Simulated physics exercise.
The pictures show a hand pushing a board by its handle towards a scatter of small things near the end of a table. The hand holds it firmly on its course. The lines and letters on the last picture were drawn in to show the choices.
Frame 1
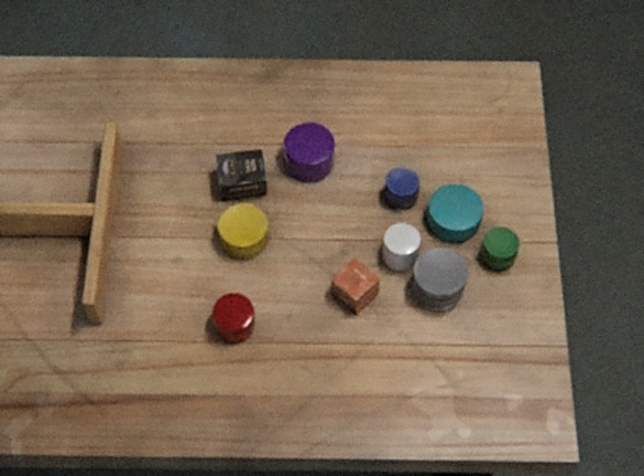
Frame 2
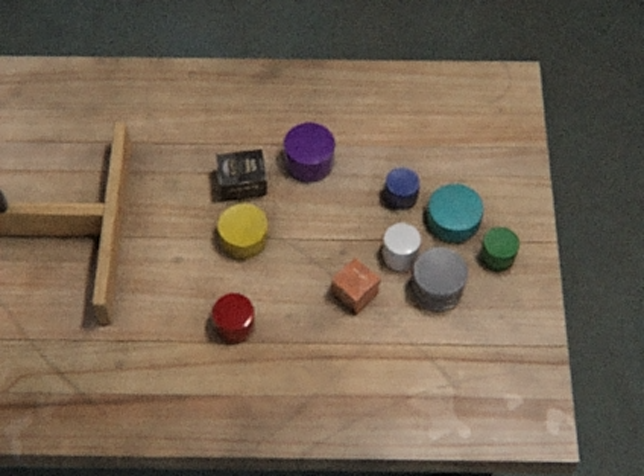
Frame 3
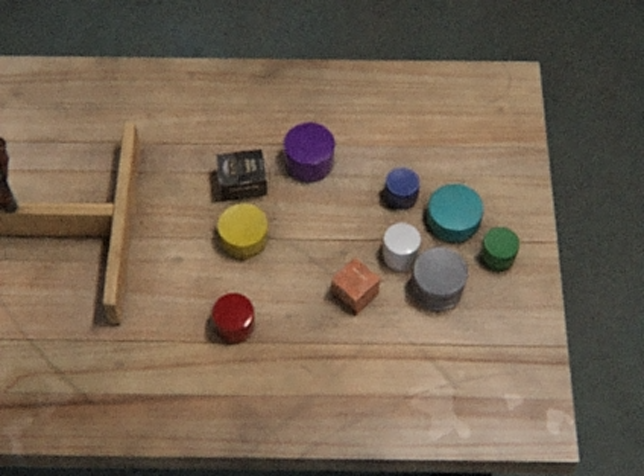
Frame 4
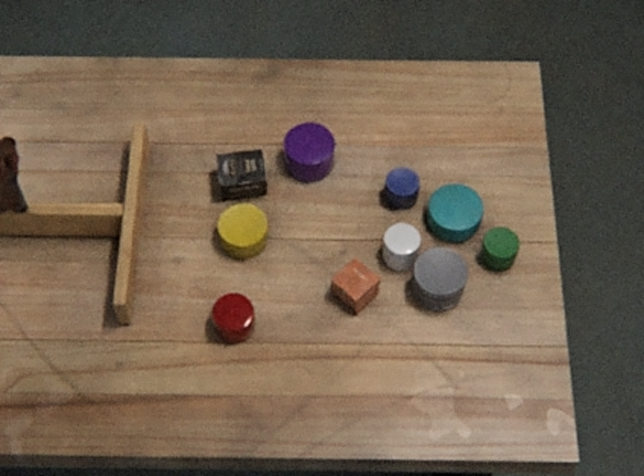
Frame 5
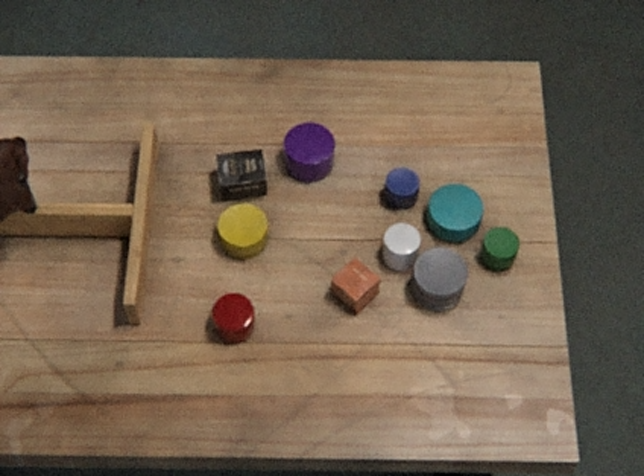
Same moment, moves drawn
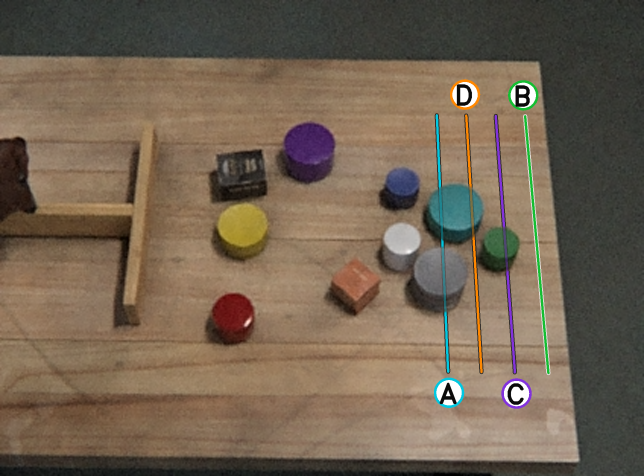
At first, a wooden T-shaped board lies at the left of a table, apart from a scatter of small round pots, a black packet and an orange block. Then a dark hand comes into view on its handle, and the board slides slowly a short way right, still touching none of them.
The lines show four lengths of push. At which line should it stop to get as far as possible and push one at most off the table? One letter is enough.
D.
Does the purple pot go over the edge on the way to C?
By then, no.
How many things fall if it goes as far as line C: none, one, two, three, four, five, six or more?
In all, four.
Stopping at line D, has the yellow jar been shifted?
Yes.
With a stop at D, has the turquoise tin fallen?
No.
On the marked copy, A at (442, 235); B at (536, 237); C at (505, 236); D at (473, 236).
Taking D. A third of the way, board (258, 211); purple pot (333, 145); red pot (283, 319).
Two thirds of the way, board (379, 212); turquoise tin (475, 219); blue jar (448, 185).
When it is over, board (472, 213); turquoise tin (551, 217); blue jar (538, 178); none fallen.
As for the rest, A is within the limit but short; B drops seven; C drops four.
